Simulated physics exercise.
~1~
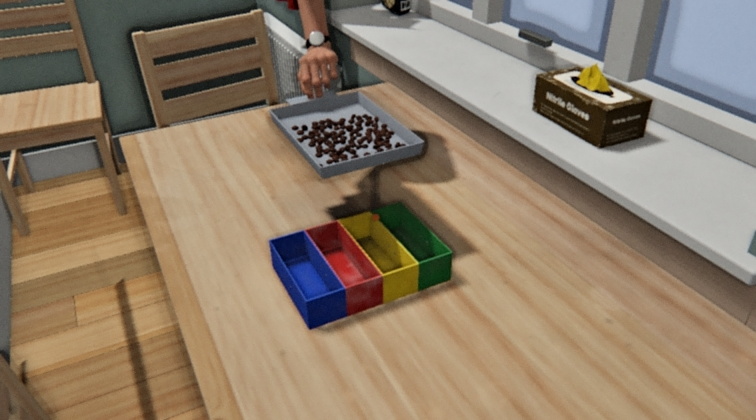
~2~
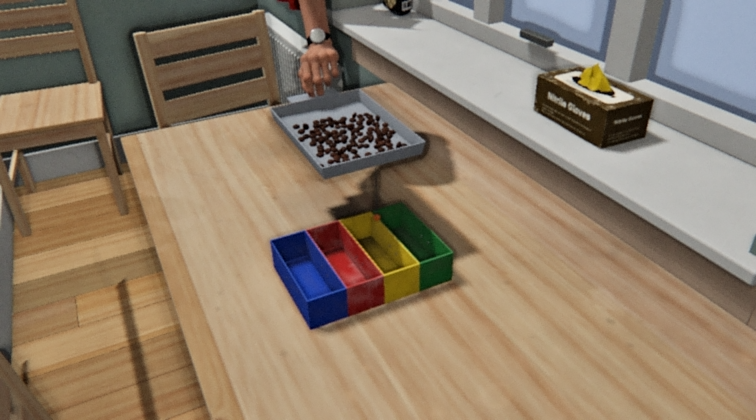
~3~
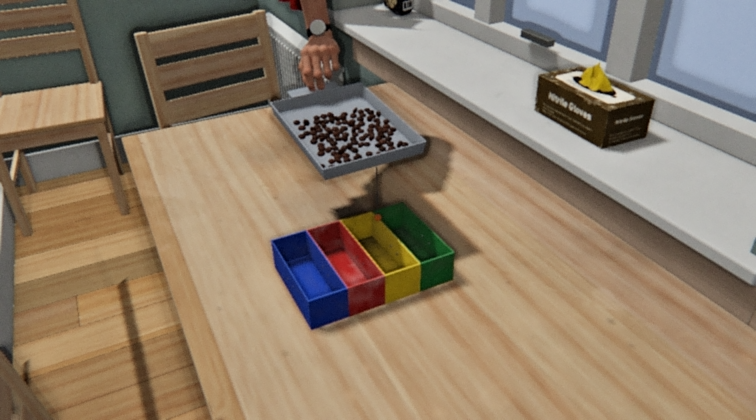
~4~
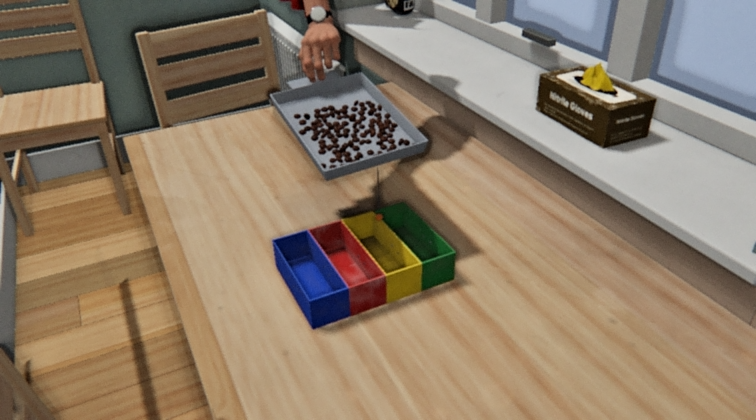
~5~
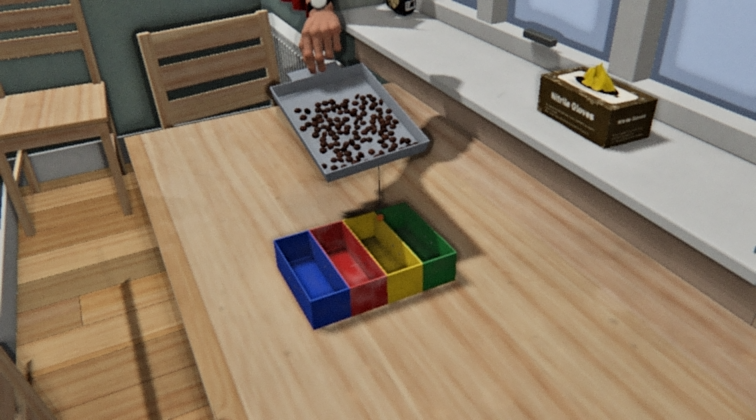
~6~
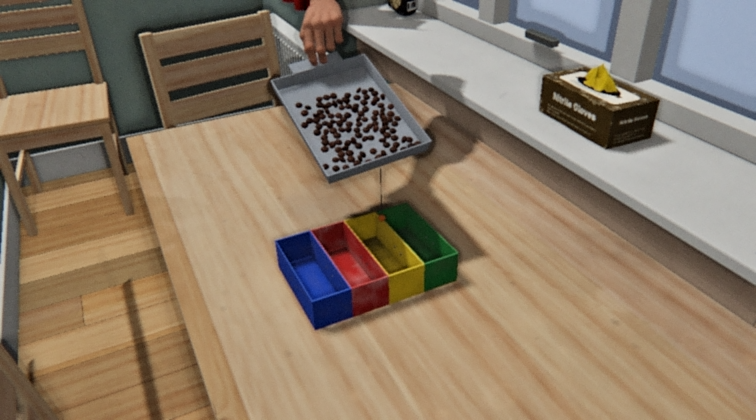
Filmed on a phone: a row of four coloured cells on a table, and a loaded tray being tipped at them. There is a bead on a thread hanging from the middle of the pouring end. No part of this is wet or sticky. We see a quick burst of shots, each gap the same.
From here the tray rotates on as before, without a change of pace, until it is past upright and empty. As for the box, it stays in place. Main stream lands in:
Red.
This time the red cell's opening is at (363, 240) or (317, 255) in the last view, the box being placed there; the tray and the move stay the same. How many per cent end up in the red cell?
About 50 per cent, then about 10 per cent.
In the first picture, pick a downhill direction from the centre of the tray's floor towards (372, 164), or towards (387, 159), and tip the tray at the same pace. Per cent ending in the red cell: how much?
The first try gives close to 20 per cent, the second close to 0 per cent.
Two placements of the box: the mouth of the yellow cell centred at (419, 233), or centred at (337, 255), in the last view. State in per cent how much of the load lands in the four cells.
Some 100 percent, followed by some 90 percent.
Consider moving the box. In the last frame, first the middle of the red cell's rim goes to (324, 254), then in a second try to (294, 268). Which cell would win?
For the first position it is the cell in yellow, and for the second it is green.
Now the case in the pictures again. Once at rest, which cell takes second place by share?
Second place: The yellow one.
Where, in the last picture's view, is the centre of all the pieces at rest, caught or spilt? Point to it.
Near (366, 278).
Soon, tray tipped steeply; all on the tray.
A while on, tray tipped past a quarter turn; about a third on the tray; a small part in the red cell; a small part in the yellow cell; a stray few in the green cell; a stray few in the blue cell; about a third falling or outside the box.
Towards the end, tray tipped past a quarter turn; about half in the red cell; about a third in the yellow cell; a small part in the green cell; a stray few in the blue cell; a stray few falling or outside the box.
Finally, tray tipped past a quarter turn; about half in the red cell; about a third in the yellow cell; a small part in the green cell; a stray few in the blue cell; a stray few outside the box.
